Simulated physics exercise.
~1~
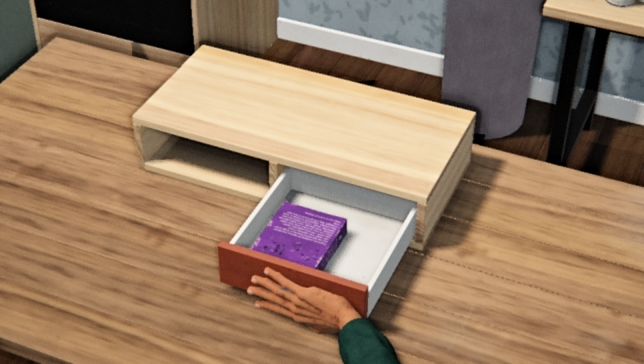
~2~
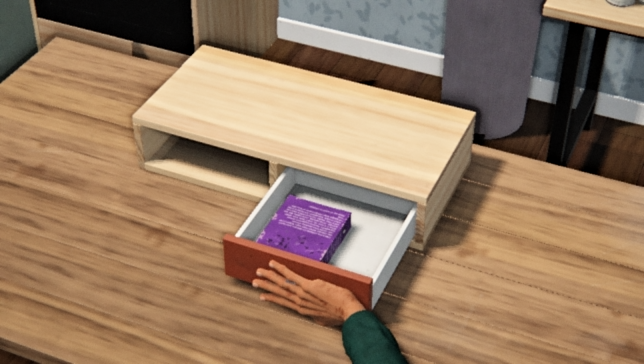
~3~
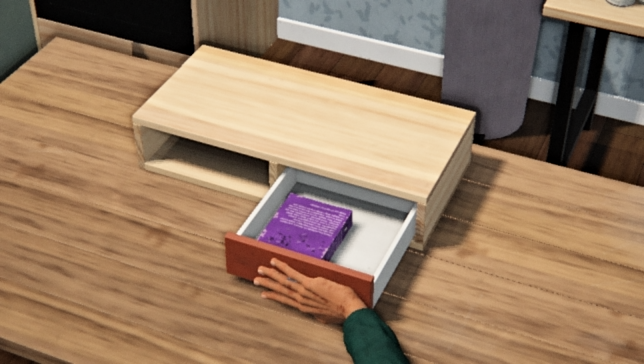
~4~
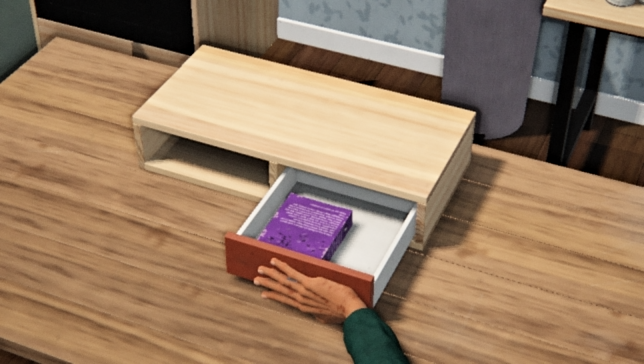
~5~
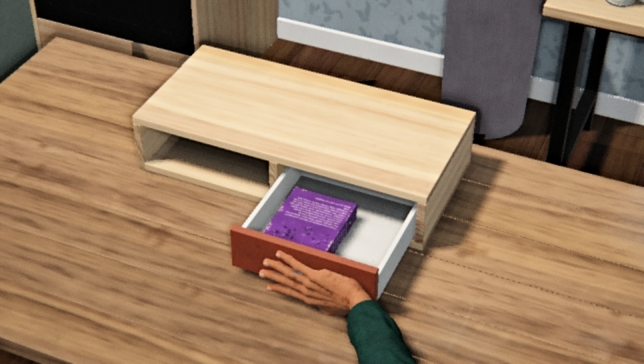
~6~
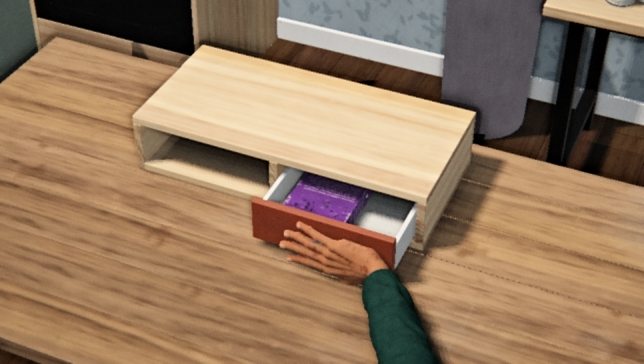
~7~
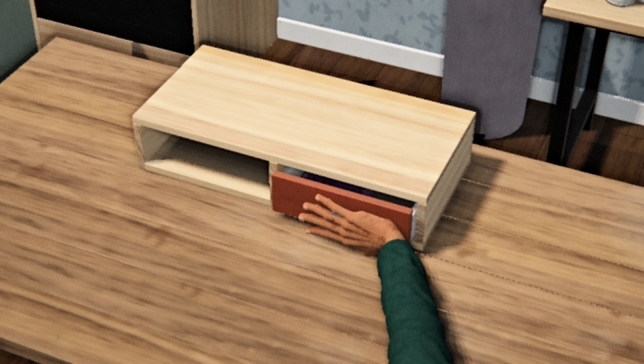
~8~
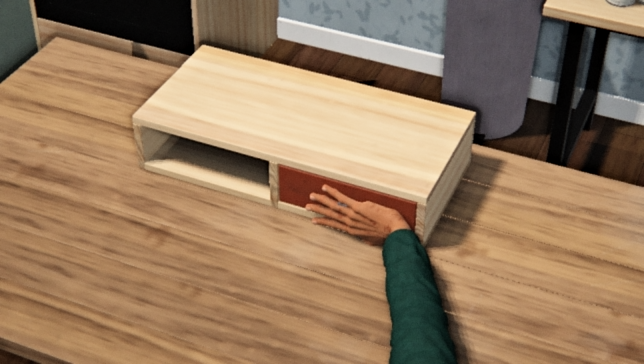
On a wooden table, a hand in a dark green sleeve rests against the red front of an open drawer holding a purple packet, then slowly pushes it into a pale wooden chest, hiding the packet, until the drawer is fully shut.
